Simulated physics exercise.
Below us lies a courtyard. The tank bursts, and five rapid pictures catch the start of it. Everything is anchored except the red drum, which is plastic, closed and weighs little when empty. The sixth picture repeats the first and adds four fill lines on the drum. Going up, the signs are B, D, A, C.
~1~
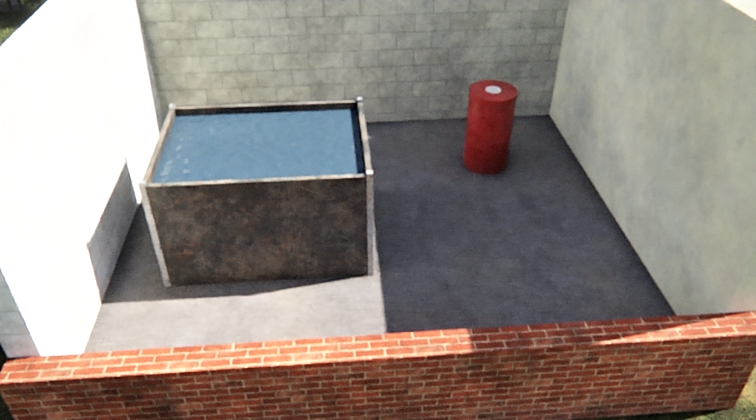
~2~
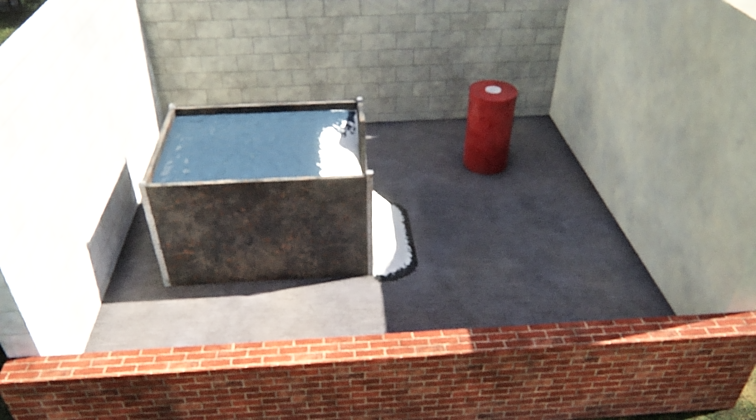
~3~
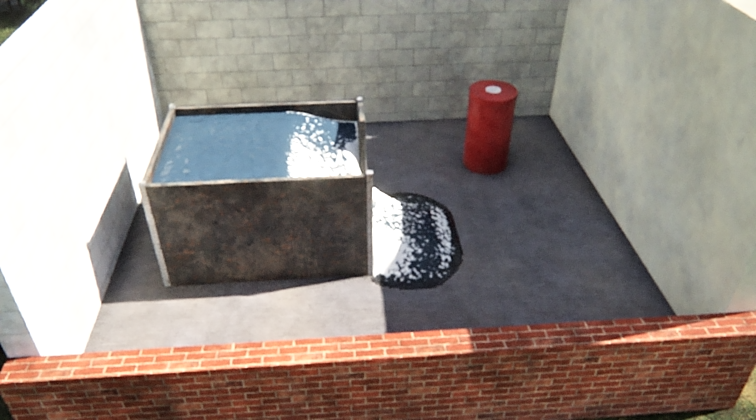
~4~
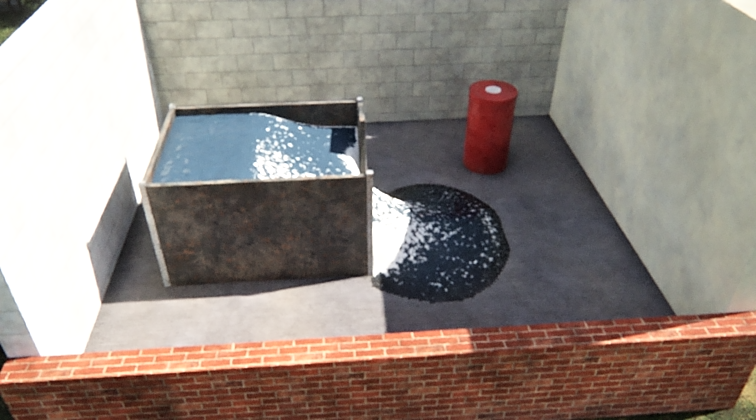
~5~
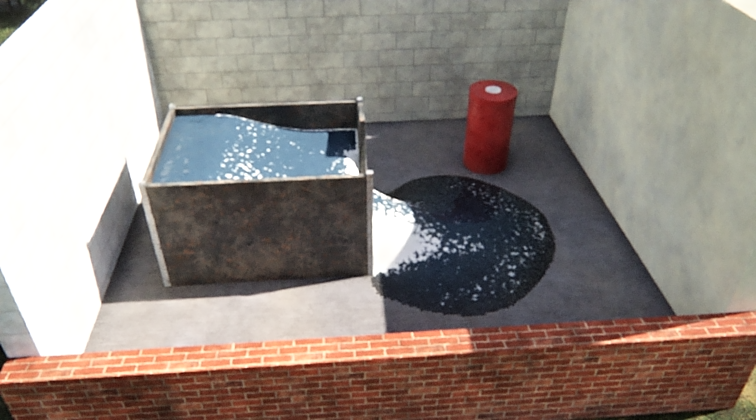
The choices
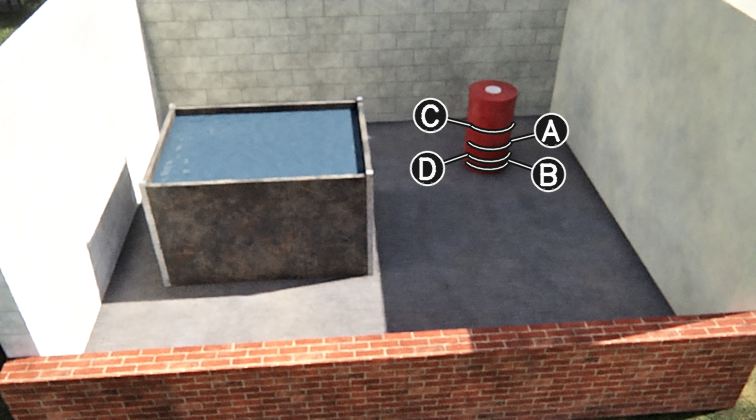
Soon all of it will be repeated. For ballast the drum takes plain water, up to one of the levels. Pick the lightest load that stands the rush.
That is mark A.
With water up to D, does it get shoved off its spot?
Yes, it does.
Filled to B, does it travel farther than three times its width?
Yes, clearly.
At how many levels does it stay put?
Two of the four.
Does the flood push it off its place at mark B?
Yes, that goes wrong.
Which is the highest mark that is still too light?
D.
On the marked copy, A at (493, 149); B at (491, 169); C at (495, 131); D at (492, 161); from the bottom up B, D, A, C.
If A is chosen, it does not move.
If B is chosen, it is pushed about 6 times its own width away.
If C is chosen, it does not move.
If D is chosen, it is pushed about its own width away.
